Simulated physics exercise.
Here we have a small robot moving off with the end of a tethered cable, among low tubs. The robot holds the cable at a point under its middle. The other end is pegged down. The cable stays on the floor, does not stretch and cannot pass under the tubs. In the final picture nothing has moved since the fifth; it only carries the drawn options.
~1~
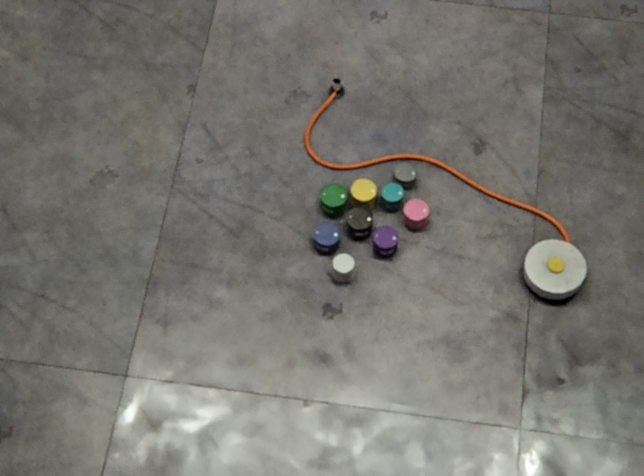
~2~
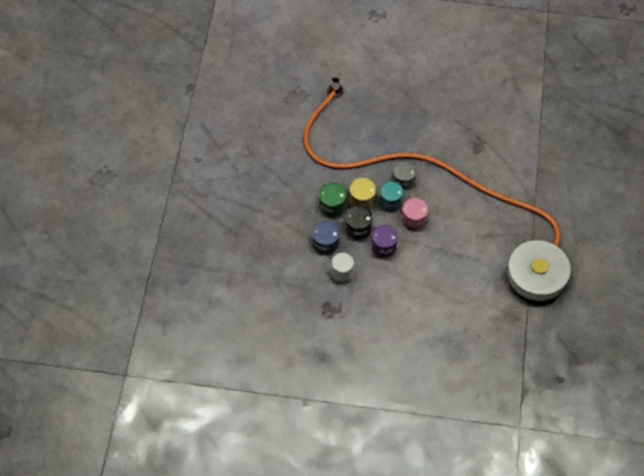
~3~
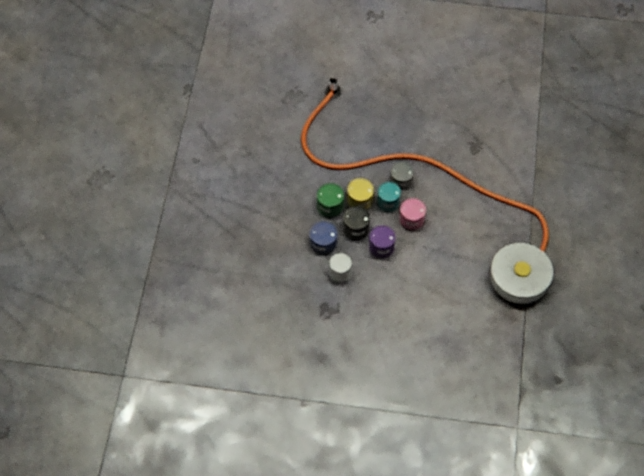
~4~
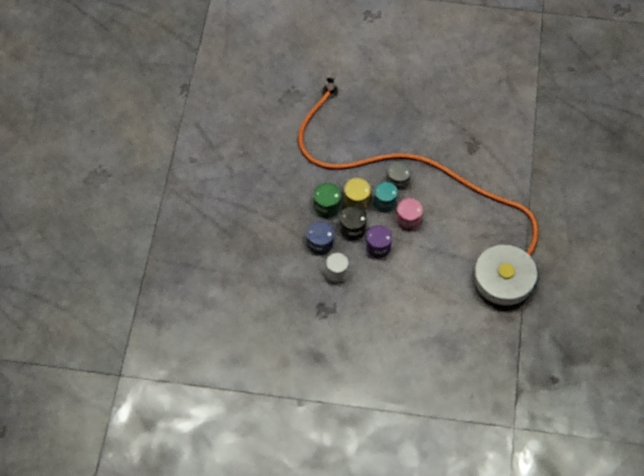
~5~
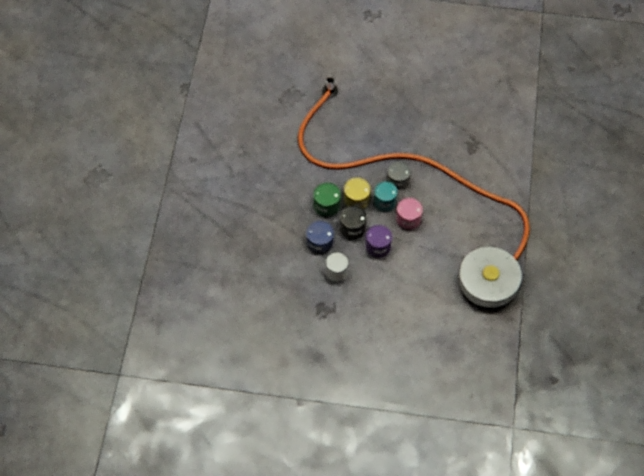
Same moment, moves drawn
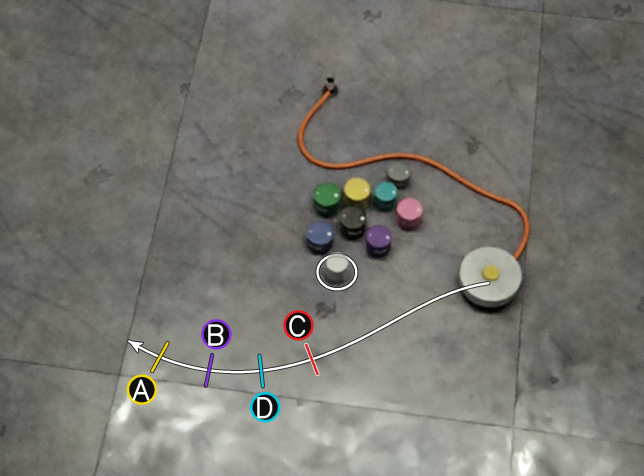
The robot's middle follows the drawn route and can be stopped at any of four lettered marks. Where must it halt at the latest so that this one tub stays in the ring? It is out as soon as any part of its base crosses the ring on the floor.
Mark B.
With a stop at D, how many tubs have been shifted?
The count is none.
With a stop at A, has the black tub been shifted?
By then, yes.
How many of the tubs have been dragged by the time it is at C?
By then, none.
On the marked copy, A at (160, 357); B at (209, 370); C at (312, 359); D at (261, 371); the ring at (337, 272); the route from (488, 283) via (317, 358) to (129, 341).
Taking B. A third of the way, robot (396, 315); white tub (337, 268).
Two thirds of the way, robot (299, 359); white tub (337, 268).
When it is over, robot (208, 366); grey tub (383, 178); pink tub (387, 216); white tub (337, 268); the white tub is still in its ring.
As for the rest, A drags the ringed tub to (323, 257); C is safe but short; D is safe but short.
